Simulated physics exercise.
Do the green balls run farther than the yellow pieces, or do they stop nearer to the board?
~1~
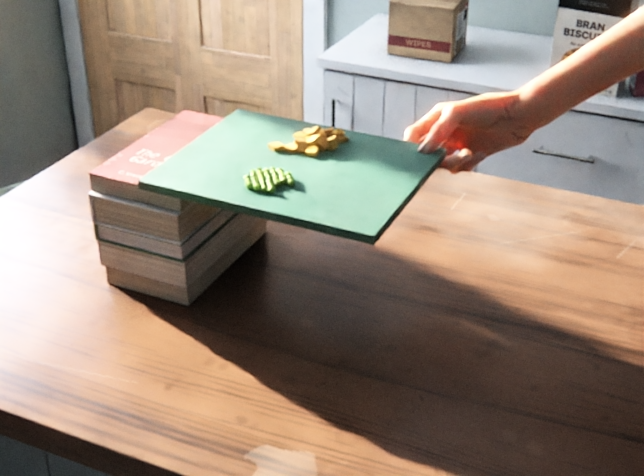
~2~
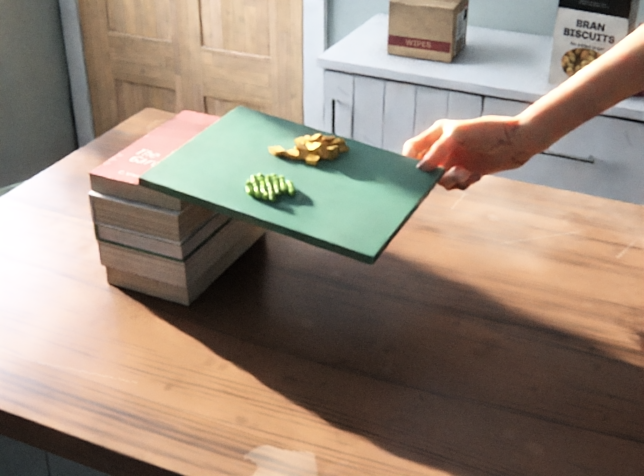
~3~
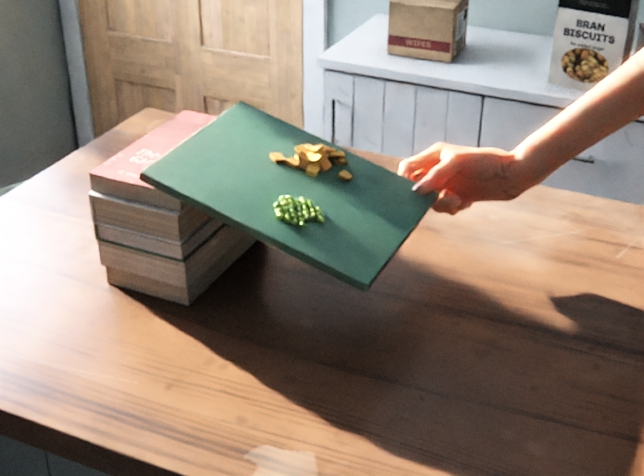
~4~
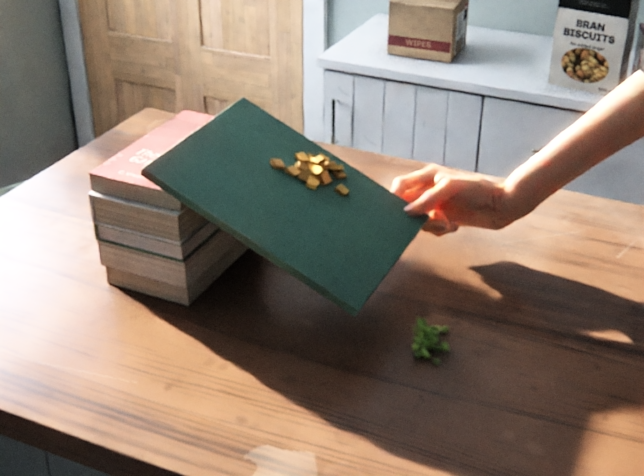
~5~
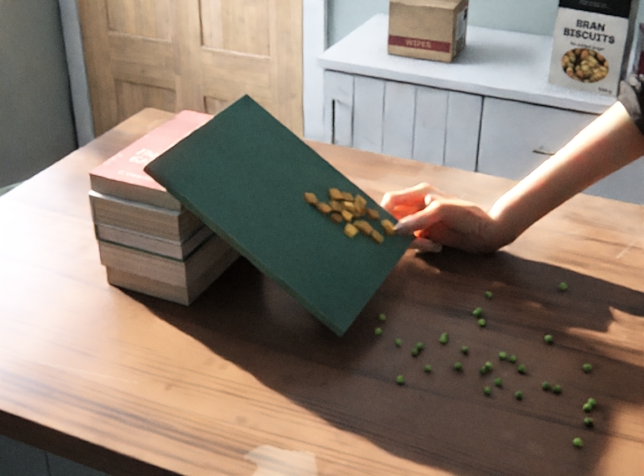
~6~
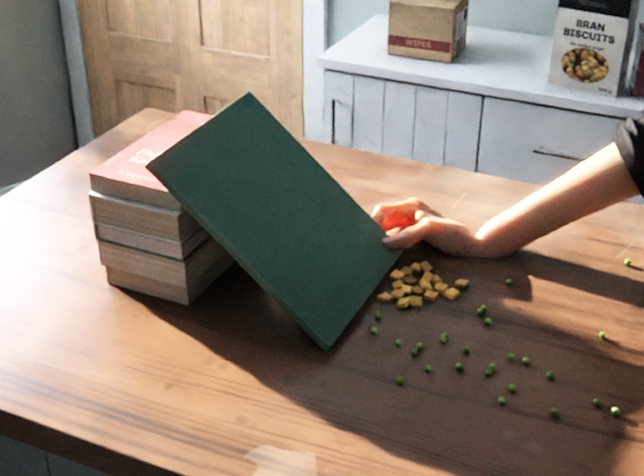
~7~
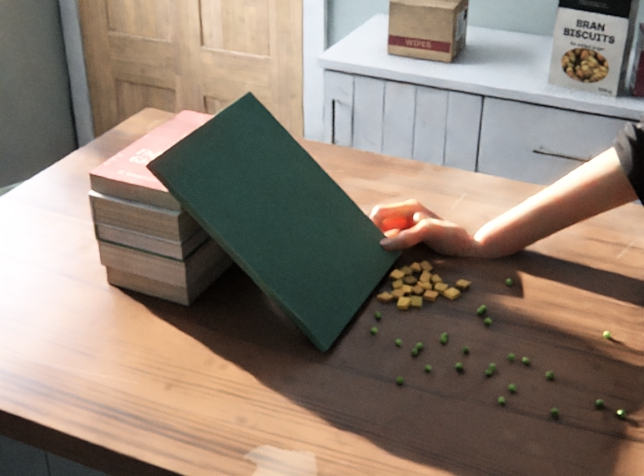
The green balls run farther, scattering across the counter while the yellow pieces stay clustered near the board.
On a wooden kitchen counter, a hand lowers one end of a green board propped on stacked books. The small green balls slide off first and scatter widely to the right, then the yellow pieces slide off and settle in a loose cluster near the board.
